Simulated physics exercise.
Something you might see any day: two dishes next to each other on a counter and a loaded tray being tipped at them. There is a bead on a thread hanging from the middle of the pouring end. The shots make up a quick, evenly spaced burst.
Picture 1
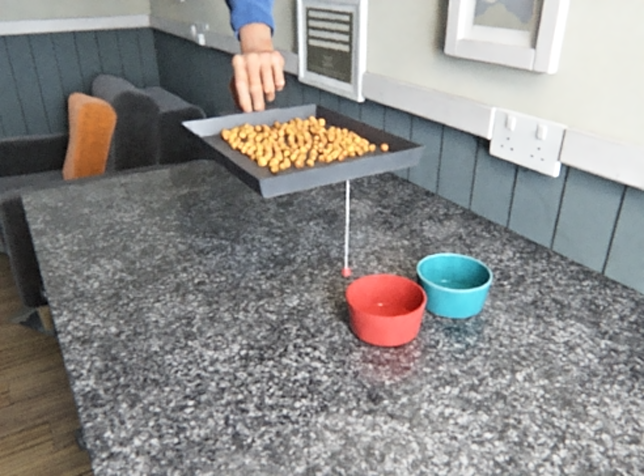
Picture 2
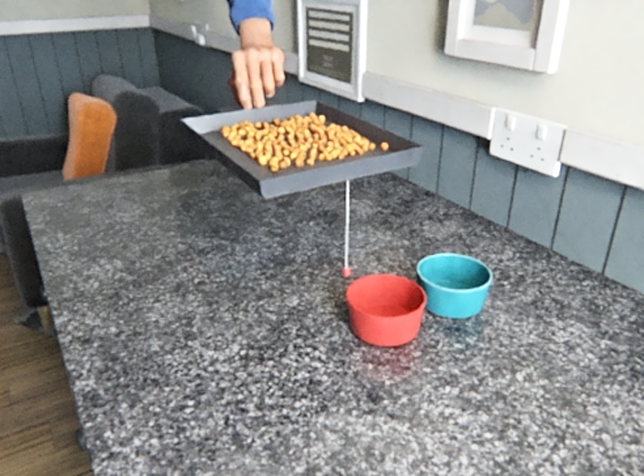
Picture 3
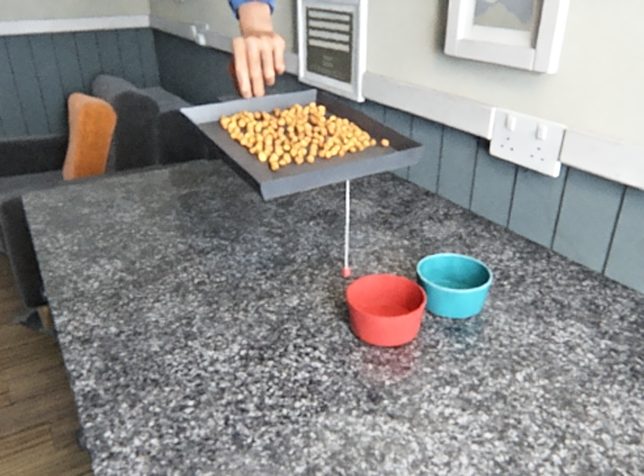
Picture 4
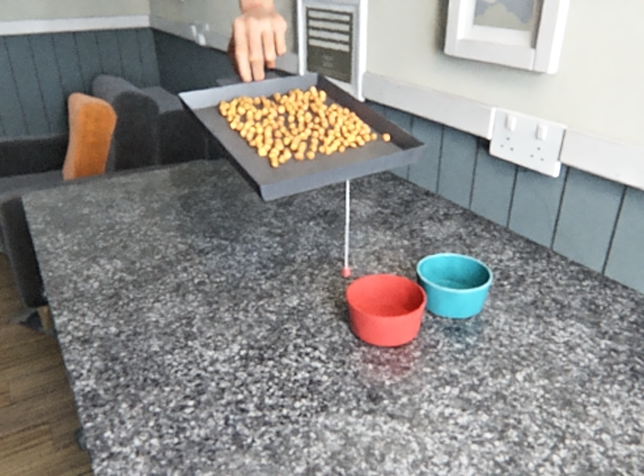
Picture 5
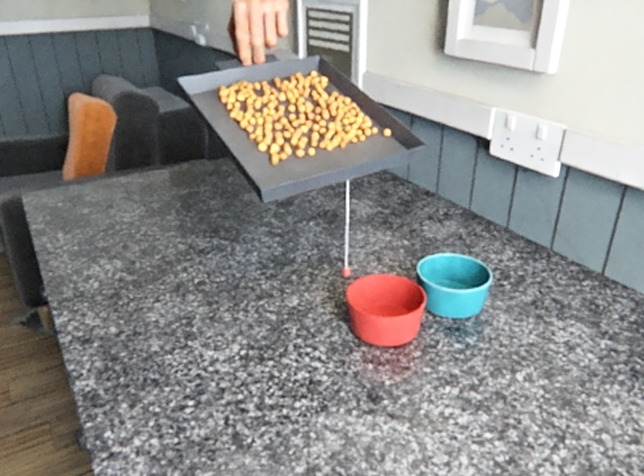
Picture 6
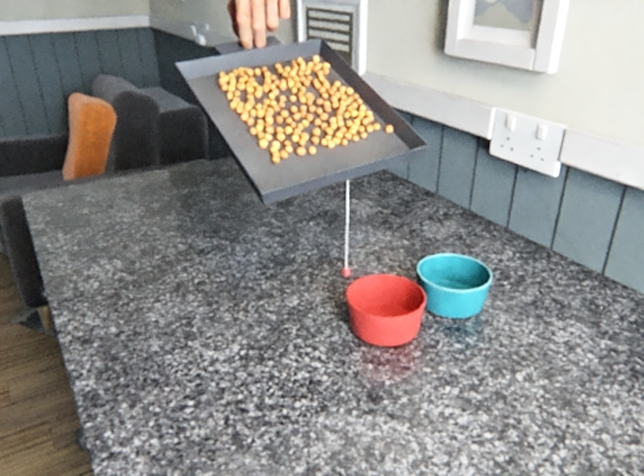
A hand raises the back of a dark tray of roasted chickpeas, steepening its slant.
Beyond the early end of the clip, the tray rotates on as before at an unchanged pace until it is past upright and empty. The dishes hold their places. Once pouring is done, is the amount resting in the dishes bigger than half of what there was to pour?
I expect the dishes to end up with a lesser share of the load.
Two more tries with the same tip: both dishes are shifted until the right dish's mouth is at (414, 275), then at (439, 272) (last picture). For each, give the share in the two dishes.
I'd say about 40 percent, followed by about 30 percent.
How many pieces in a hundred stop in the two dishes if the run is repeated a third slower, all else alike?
Roughly 20 percent.
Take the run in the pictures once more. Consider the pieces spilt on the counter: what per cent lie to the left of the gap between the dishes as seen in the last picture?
Roughly 90 in a hundred.
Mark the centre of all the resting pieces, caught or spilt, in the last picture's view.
I'd put the middle somewhere around (334, 352).
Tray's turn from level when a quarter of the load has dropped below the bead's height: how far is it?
Roughly 90 degrees of turn.
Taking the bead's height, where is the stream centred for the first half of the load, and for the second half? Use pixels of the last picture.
I'd place the first part at (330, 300) and the rest at (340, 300).
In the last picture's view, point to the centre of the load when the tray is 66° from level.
In the last view, the load is centred close to (324, 176).
Soon, tray tipped steeply; nearly all on the tray; a small part in the air.
A while on, tray tipped past a quarter turn; about two thirds on the tray; a stray few in the left dish; about a quarter outside both; a small part in the air.
Towards the end, tray tipped past a quarter turn; about a quarter in the left dish; most outside both.
Finally, tray tipped past a quarter turn; about a quarter in the left dish; none in the right dish; most outside both.
